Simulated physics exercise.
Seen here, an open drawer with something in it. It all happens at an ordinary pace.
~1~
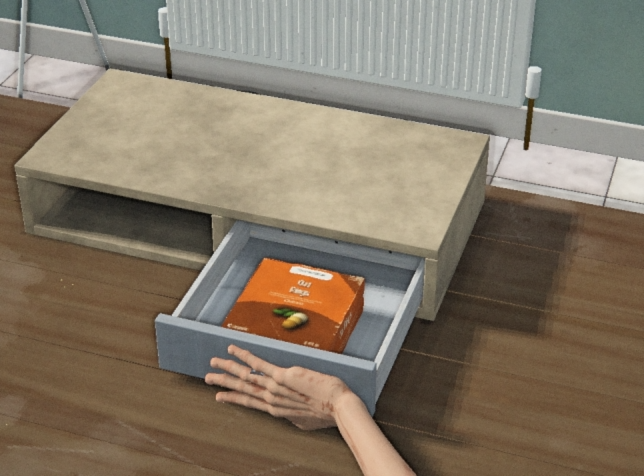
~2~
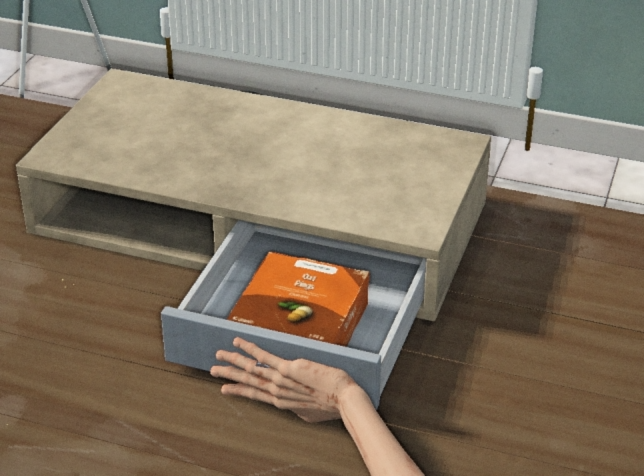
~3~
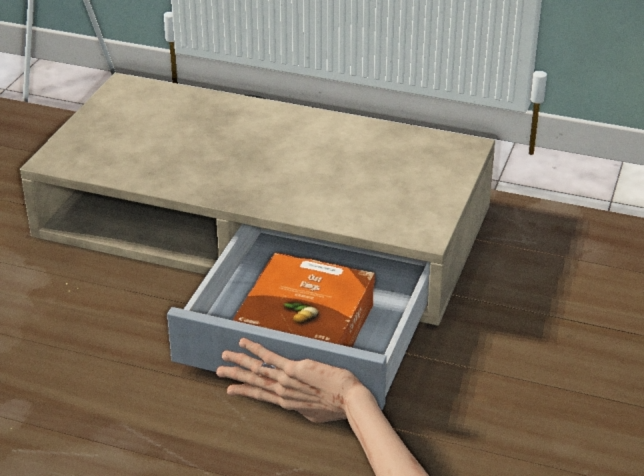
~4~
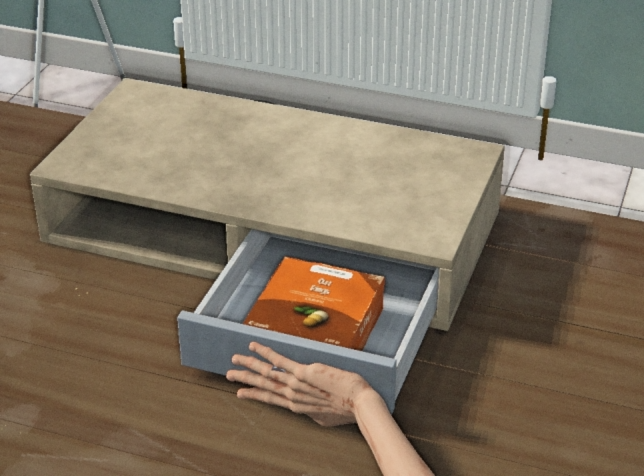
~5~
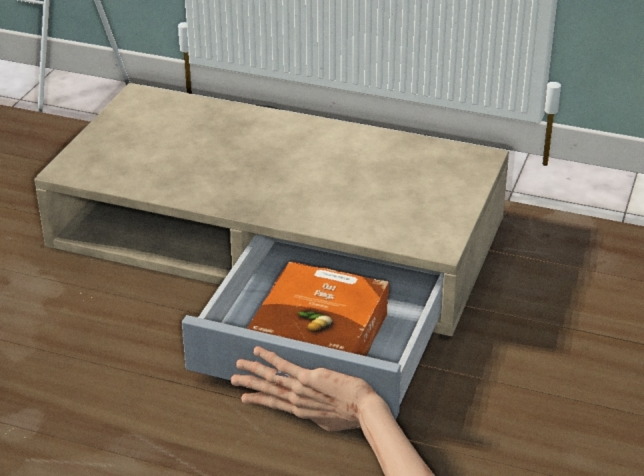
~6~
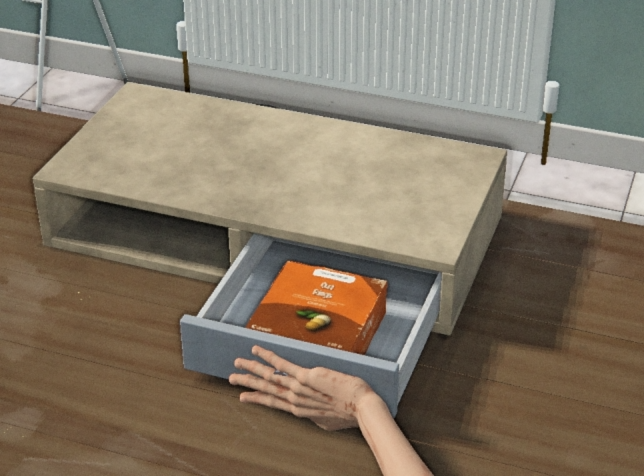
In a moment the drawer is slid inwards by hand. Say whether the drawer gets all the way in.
The drawer shuts flush.
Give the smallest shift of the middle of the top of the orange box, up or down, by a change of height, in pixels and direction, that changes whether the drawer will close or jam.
Some 12 pixels, up.
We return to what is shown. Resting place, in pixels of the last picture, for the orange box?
Around (367, 232).
Then, 0.38 s past the last view, drawer starting in.
Then, 0.62 s past the last view, drawer about half in.
Then, 0.82 s past the last view, drawer nearly in.
Finally, the drawer goes all the way in.
